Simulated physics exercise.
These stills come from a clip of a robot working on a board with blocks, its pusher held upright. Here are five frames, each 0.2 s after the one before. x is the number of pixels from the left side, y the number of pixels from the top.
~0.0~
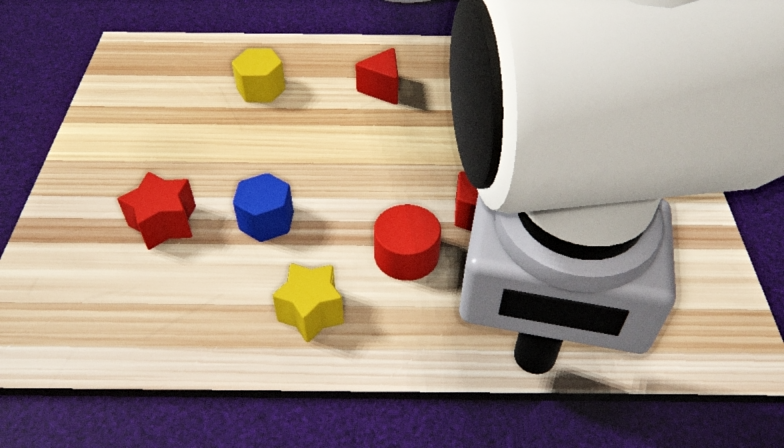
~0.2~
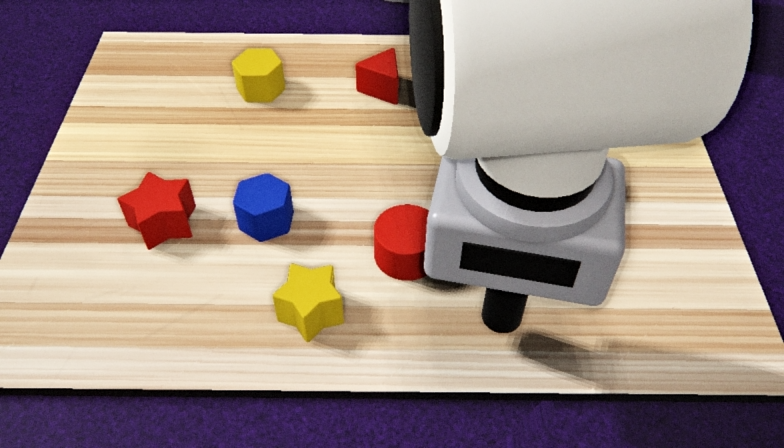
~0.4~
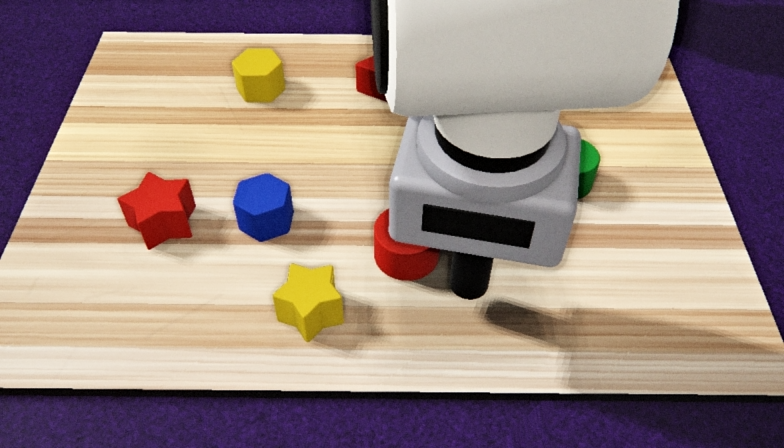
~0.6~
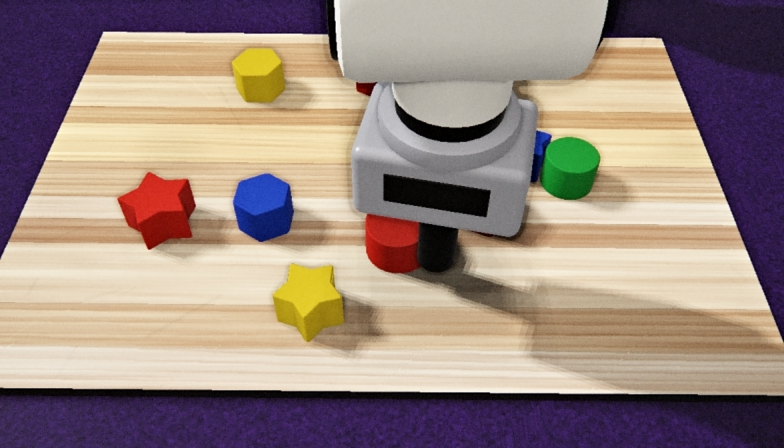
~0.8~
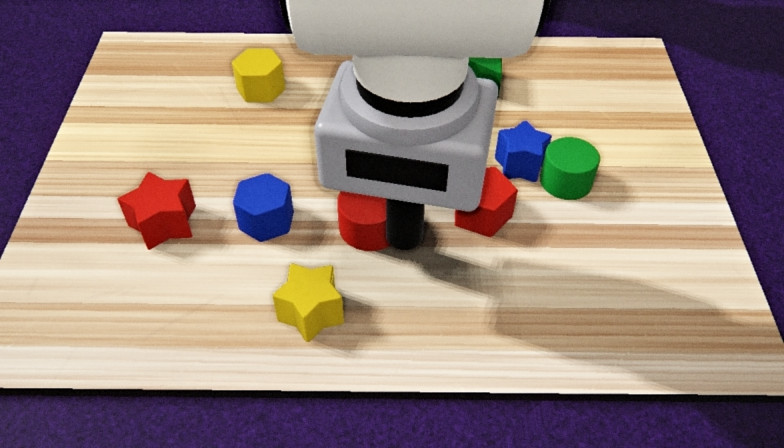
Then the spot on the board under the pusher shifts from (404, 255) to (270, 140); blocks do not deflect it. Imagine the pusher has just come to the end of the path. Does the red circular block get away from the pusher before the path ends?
I believe not.
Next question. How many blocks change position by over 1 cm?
It will shift just one block.
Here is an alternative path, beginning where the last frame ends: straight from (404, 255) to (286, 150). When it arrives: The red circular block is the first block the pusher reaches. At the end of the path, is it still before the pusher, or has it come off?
The red circular block is leading.
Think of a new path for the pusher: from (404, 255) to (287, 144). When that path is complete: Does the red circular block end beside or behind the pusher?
The answer is no.
What follows on the original path. One third of the way, pusher (354, 194); red circular block (322, 160).
Two thirds of the way, pusher (307, 156); red circular block (279, 123).
At the end, pusher (267, 121); blue hexagon not moved; red circular block (240, 91).
